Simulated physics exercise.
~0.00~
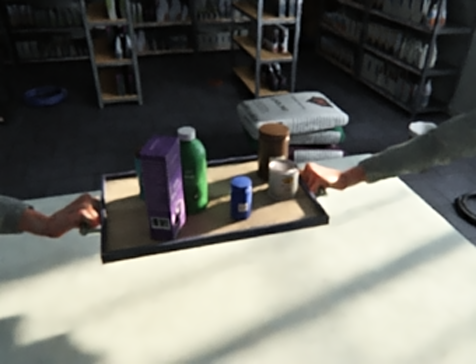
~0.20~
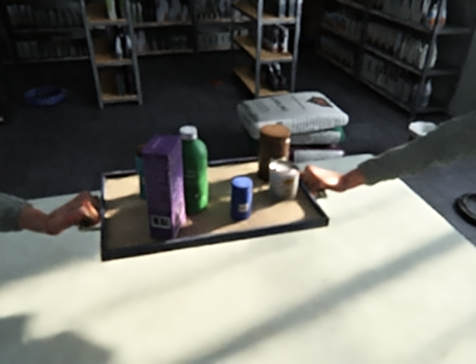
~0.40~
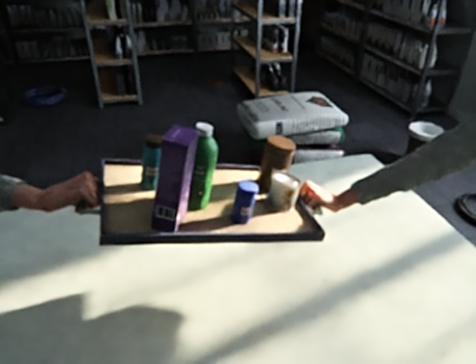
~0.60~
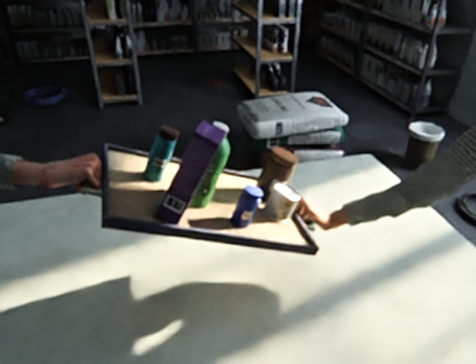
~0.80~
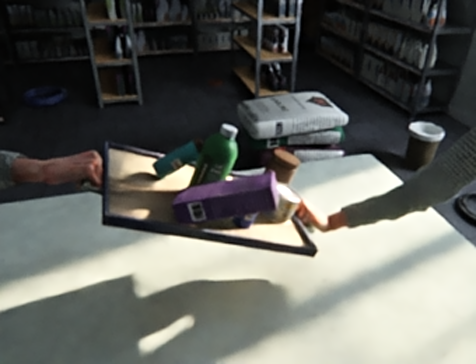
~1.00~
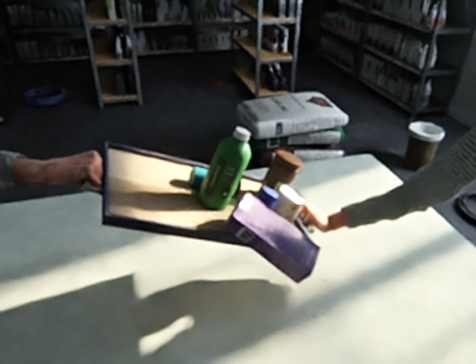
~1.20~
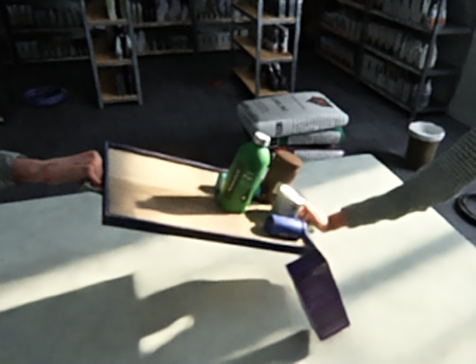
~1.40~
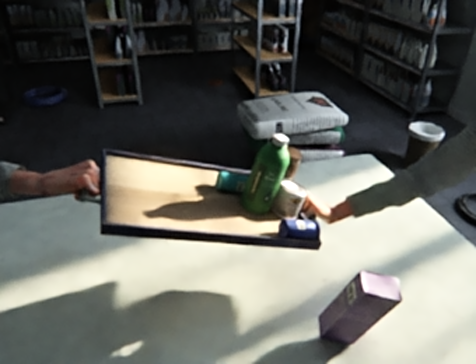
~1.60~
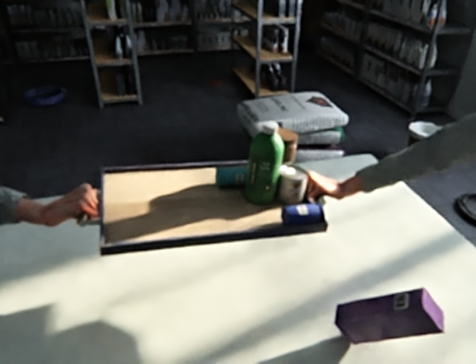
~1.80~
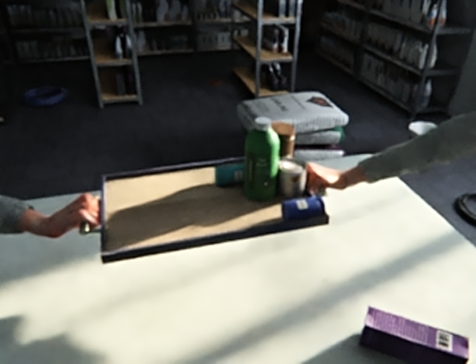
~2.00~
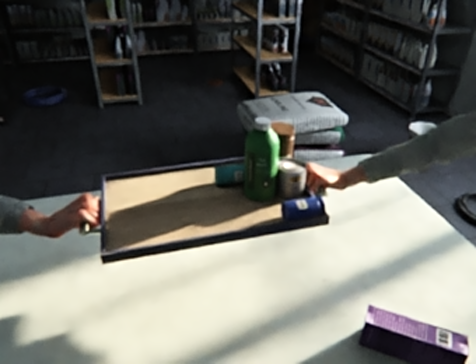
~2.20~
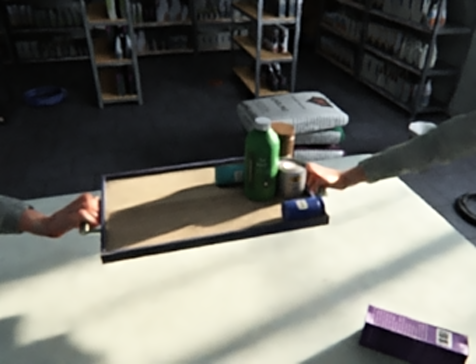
A purple carton slides off a tray as two hands tip it right, then level it.
